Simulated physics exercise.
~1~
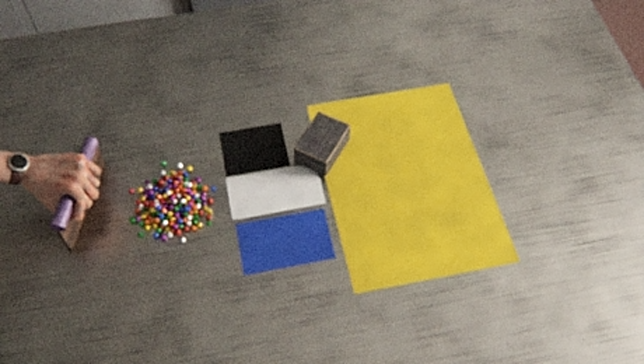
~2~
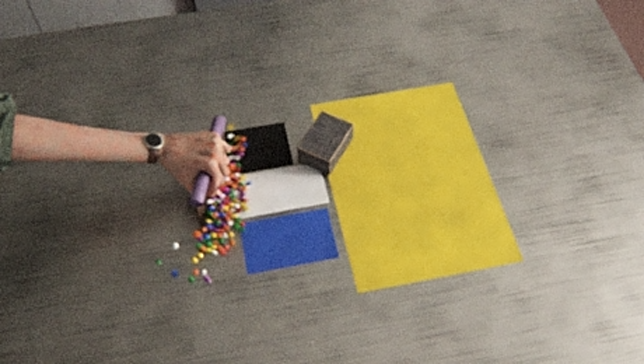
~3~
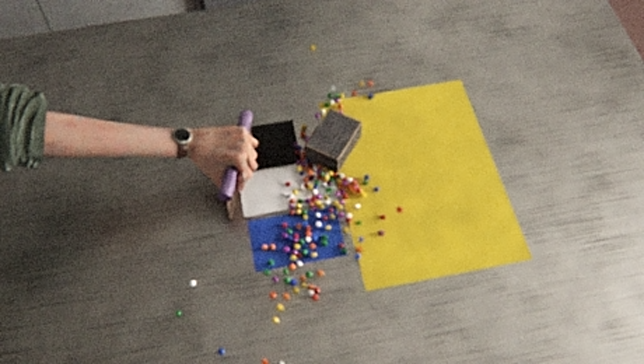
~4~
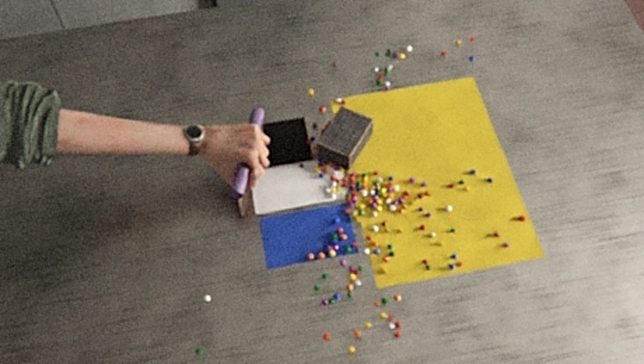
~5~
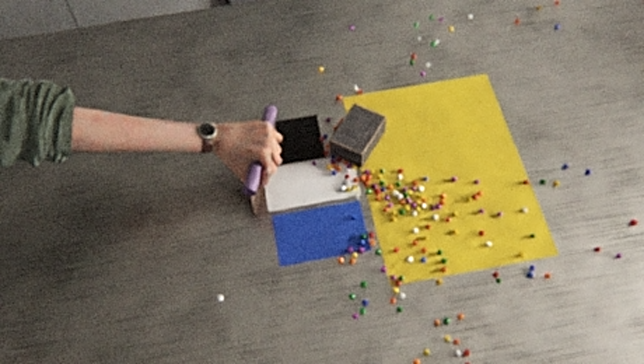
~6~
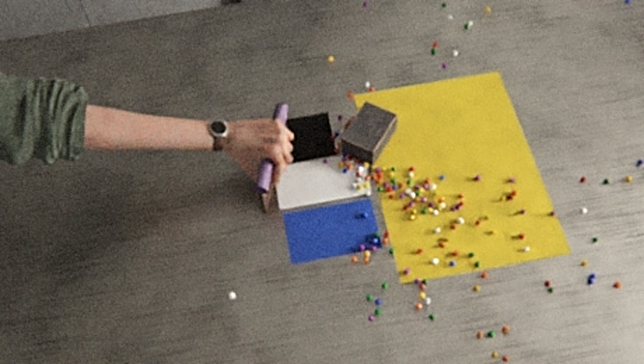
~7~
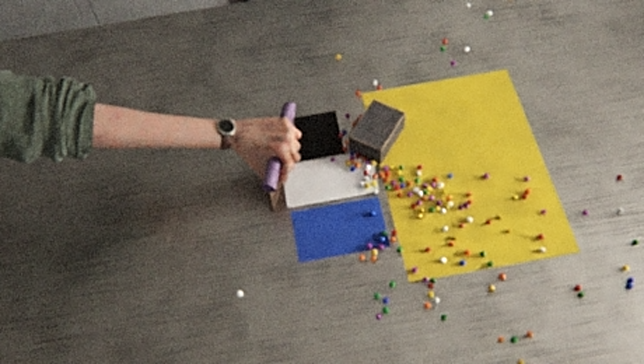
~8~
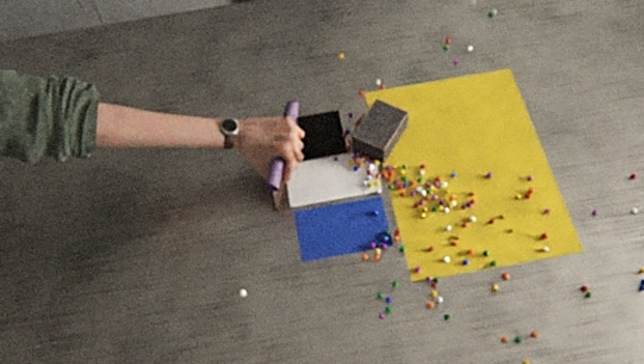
A heap of small multicoloured beads sits on a grey, streaked surface seen from above at a slant, with black, white and blue sheets stacked beside it, a large yellow sheet to the right, and a dark block near the black and yellow sheets. A hand wearing a watch grips a purple-handled scraper and sweeps right into the heap. The beads spread over the smaller sheets, then scatter past the block onto the yellow one and beyond. The scraper halts by the white sheet's left edge. The beads settle, many on yellow and many strewn on bare surface.
